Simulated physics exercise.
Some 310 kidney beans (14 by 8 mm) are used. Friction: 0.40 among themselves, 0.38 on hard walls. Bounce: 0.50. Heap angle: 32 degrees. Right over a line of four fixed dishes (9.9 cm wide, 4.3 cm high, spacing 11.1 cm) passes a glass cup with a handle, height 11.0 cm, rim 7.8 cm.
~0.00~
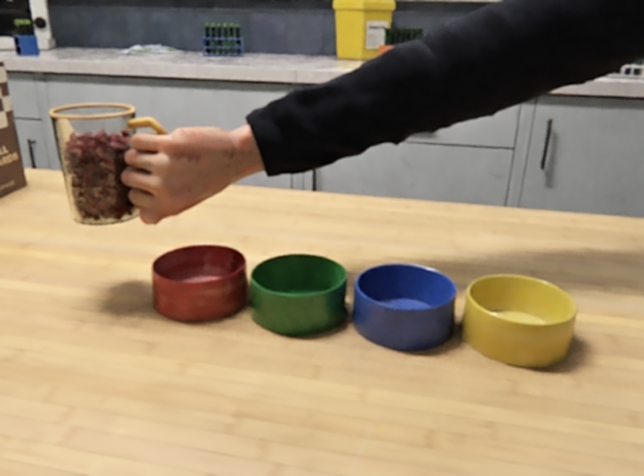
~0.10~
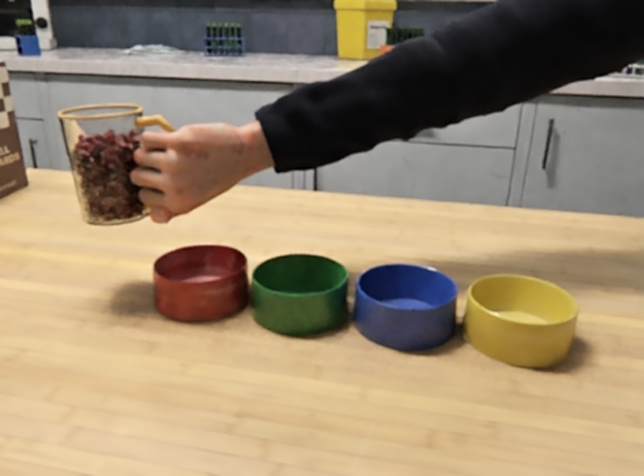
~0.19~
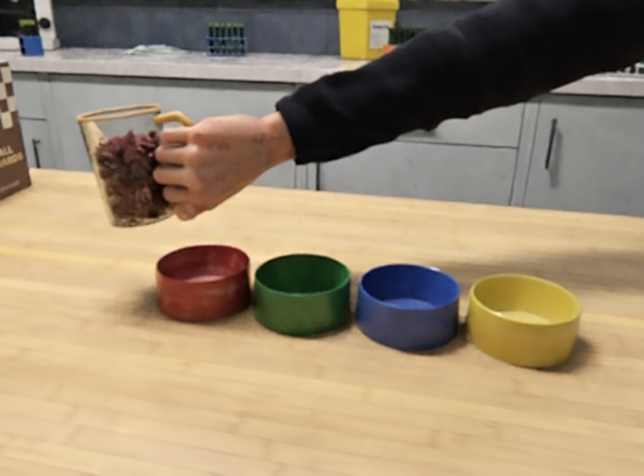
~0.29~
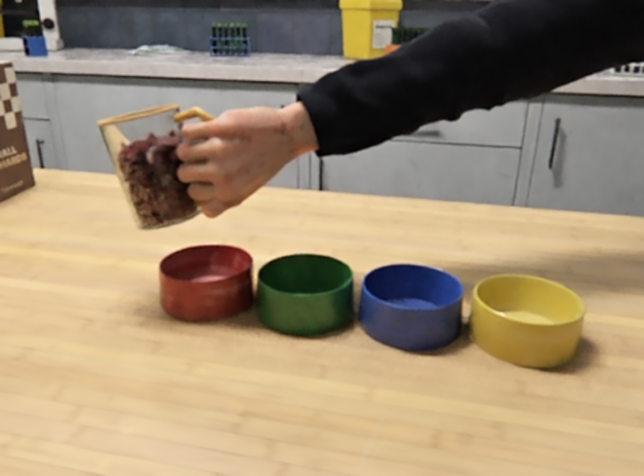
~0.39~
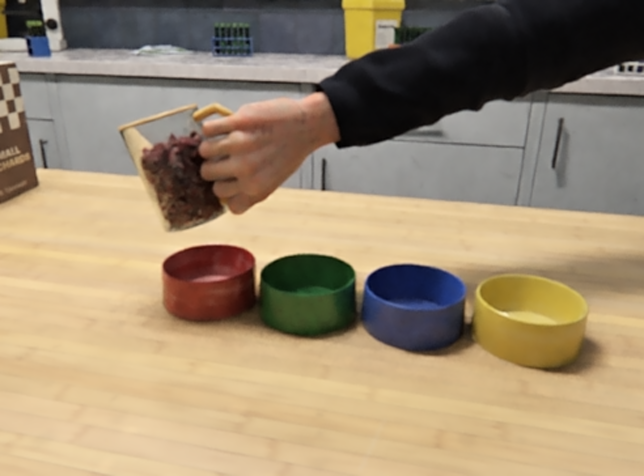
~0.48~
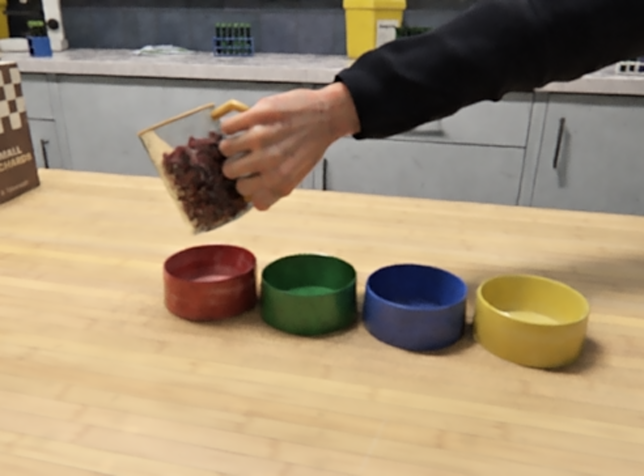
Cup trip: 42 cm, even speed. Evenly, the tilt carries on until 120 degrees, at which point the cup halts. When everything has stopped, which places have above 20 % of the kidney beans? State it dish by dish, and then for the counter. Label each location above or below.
Labels - red: Below, blue: Above, green: Below, yellow: Below, counter: Below.
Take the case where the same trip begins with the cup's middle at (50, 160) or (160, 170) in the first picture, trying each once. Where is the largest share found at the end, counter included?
Blue, then yellow.
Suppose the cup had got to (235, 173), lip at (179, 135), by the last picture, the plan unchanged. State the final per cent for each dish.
The red dish keeps 0, the blue dish 90, the green dish 0 and the yellow dish 0.
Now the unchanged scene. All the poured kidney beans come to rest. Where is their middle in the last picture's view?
Resting centre estimate: Around (420, 298).
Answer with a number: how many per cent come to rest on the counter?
Roughly 5 percent.
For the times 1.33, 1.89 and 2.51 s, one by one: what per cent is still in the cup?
Roughly 100, then 100, then 10.
After 1.33 s, tilt 68 degrees; cup holds 100 %.
After 1.89 s, tilt 98 degrees; cup holds 100 %.
After 2.51 s, tilt 120 degrees; cup holds 10 %, blue 85 %.
By 3.3 s all is still; red 0 %, blue 95 %, green 0 %, yellow 0 %, counter 5 %.
